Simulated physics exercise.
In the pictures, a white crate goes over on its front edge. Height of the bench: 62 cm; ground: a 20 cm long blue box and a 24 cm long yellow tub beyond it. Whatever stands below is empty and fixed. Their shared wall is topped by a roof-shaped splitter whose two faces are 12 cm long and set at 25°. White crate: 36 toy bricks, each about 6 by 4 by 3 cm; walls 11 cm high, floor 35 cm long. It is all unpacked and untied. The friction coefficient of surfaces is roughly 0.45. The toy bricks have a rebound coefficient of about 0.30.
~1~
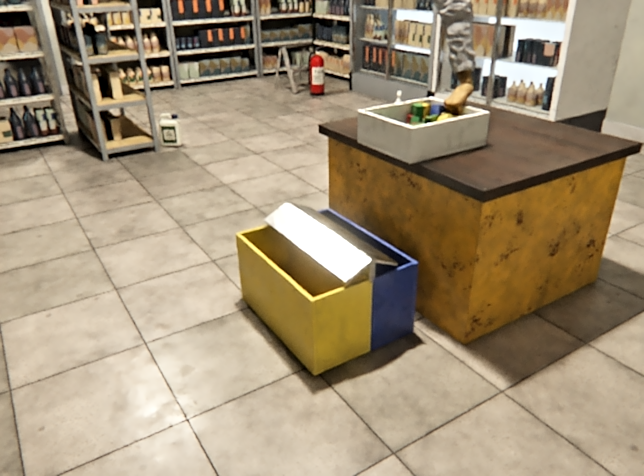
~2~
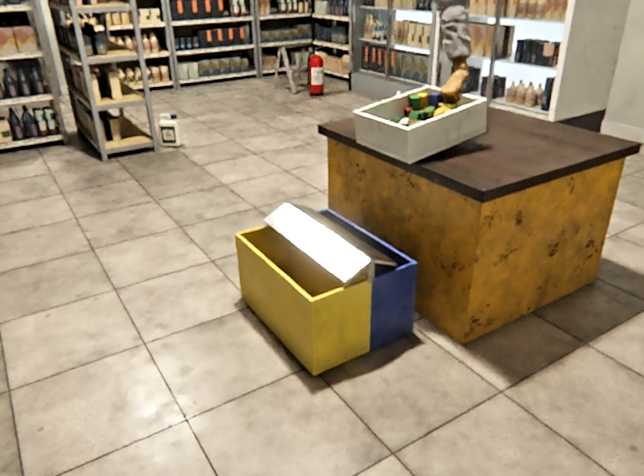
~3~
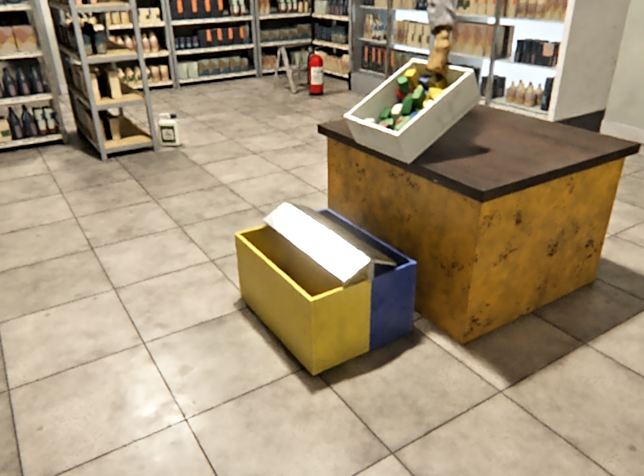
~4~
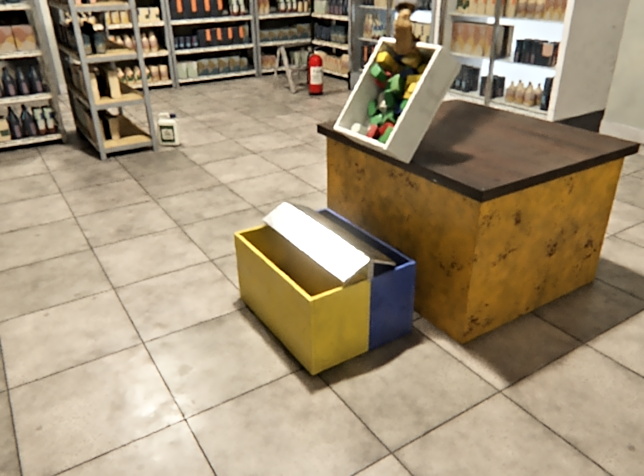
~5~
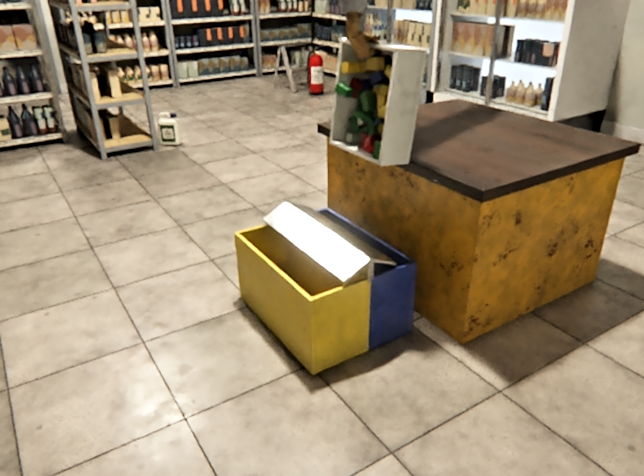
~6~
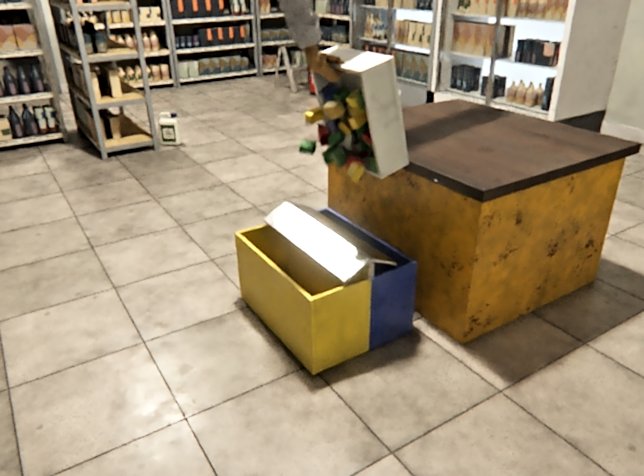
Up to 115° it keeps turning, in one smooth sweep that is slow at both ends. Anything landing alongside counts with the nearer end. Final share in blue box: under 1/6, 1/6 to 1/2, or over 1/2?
A sixth up to half.
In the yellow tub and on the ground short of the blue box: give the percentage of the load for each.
Roughly 55 % for the first place and 0 % for the second.
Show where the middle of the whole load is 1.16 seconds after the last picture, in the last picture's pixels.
The middle lies close to (301, 313).
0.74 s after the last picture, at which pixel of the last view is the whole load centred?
Around (305, 311).
Then, 0.19 s after the last picture, tilt 115°; 7 still in the white crate, 5 in the yellow tub and 24 in the air.
Then, 0.42 s after the last picture, tilt 115°; 5 still in the white crate, 3 in the blue box, 15 in the yellow tub, 3 on the ground beyond the yellow tub and 10 in the air.
Then, 0.74 s after the last picture, tilt 115°; 10 in the blue box, 19 in the yellow tub, 6 on the ground beyond the yellow tub and 1 in the air.
Final count (1.16 s after the last picture), 11 in the blue box, 19 in the yellow tub and 6 on the ground beyond the yellow tub. Asked share, 11 of 36, 31 per cent.
